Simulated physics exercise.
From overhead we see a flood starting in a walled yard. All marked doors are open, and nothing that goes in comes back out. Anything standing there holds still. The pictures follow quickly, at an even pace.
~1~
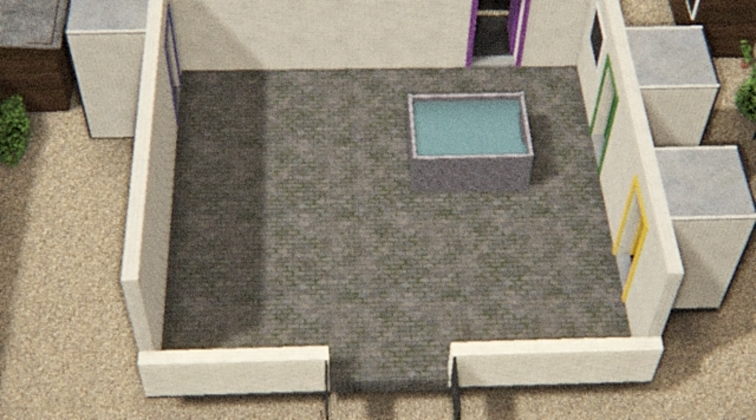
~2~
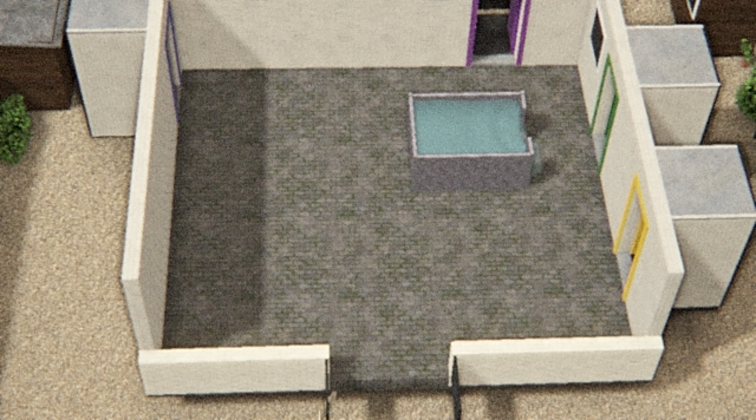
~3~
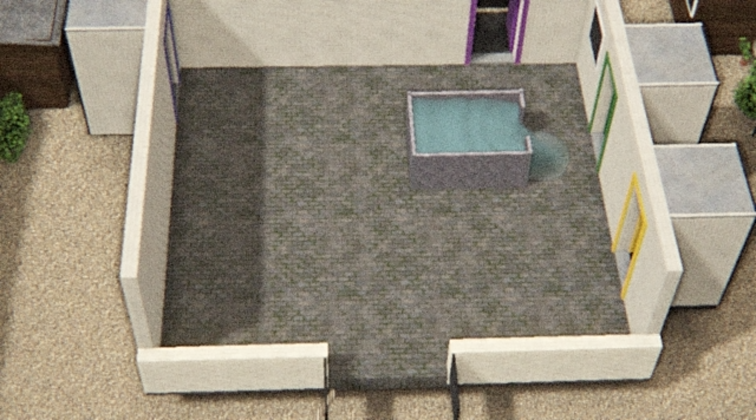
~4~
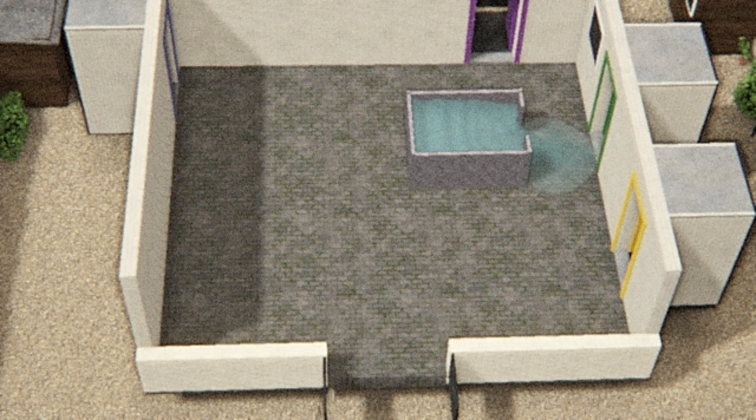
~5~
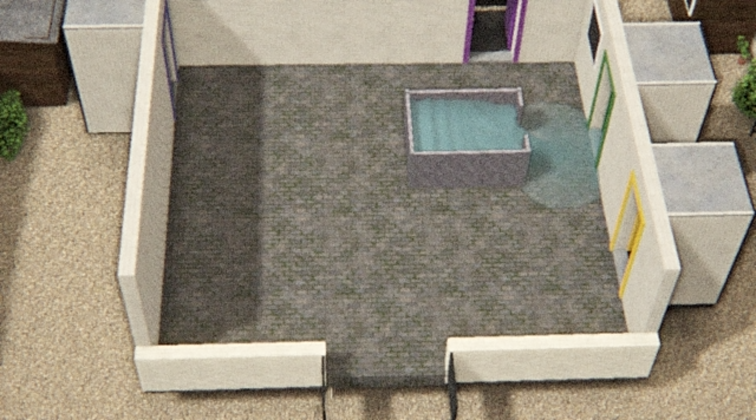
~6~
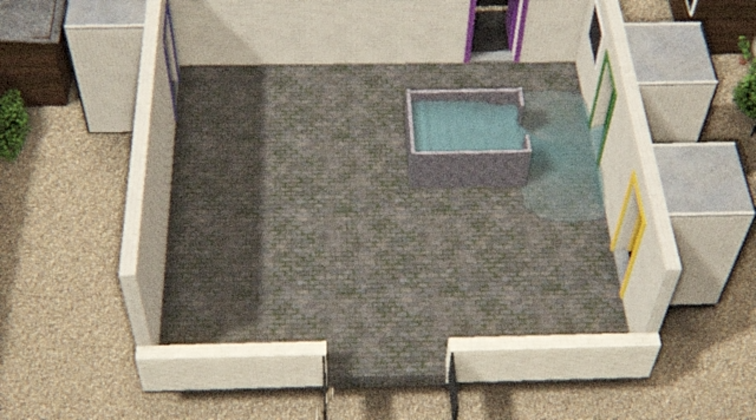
Water pours from a gap in the tank's right side and spreads across the paved yard.
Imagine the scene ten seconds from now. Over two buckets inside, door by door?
Door by door: The blue door not over; the green door over; the yellow door not over; the purple door not over.
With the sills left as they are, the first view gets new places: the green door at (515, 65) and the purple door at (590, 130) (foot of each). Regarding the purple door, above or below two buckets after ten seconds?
In short: Purple door goes over.
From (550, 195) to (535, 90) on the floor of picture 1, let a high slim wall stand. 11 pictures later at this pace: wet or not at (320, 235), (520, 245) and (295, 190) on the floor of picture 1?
Taking the points in turn, they are high and dry, inundated and high and dry.
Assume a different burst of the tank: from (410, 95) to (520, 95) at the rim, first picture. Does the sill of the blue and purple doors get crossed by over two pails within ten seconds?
First blue crosses the line, then purple crosses the line.
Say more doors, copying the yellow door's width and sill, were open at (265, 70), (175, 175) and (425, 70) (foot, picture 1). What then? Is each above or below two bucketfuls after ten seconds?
Stays below the line; stays below the line; stays below the line.
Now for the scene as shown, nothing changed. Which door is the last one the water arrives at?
Answer - the door marked blue.
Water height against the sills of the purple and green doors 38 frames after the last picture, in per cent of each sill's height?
Approx. 70 % then 200 %.
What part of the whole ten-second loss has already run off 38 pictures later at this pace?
Close to 85 per cent, I'd say.
A moment on, water covers 10 % of the floor; the blue door not reached, the green door far over two buckets in, the yellow door wet at the sill, nothing in, the purple door not reached.
Next, water covers 20 % of the floor; the blue door not reached, the green door far over two buckets in, the yellow door wet at the sill, nothing in, the purple door wet at the sill, nothing in.
Then, water covers 35 % of the floor; the blue door not reached, the green door far over two buckets in, the yellow door wet at the sill, nothing in, the purple door wet at the sill, nothing in.
Later, water covers 55 % of the floor; the blue door not reached, the green door far over two buckets in, the yellow door wet at the sill, nothing in, the purple door wet at the sill, nothing in.
In the end, water covers 85 % of the floor; the blue door wet at the sill, nothing in, the green door far over two buckets in, the yellow door wet at the sill, nothing in, the purple door wet at the sill, nothing in.
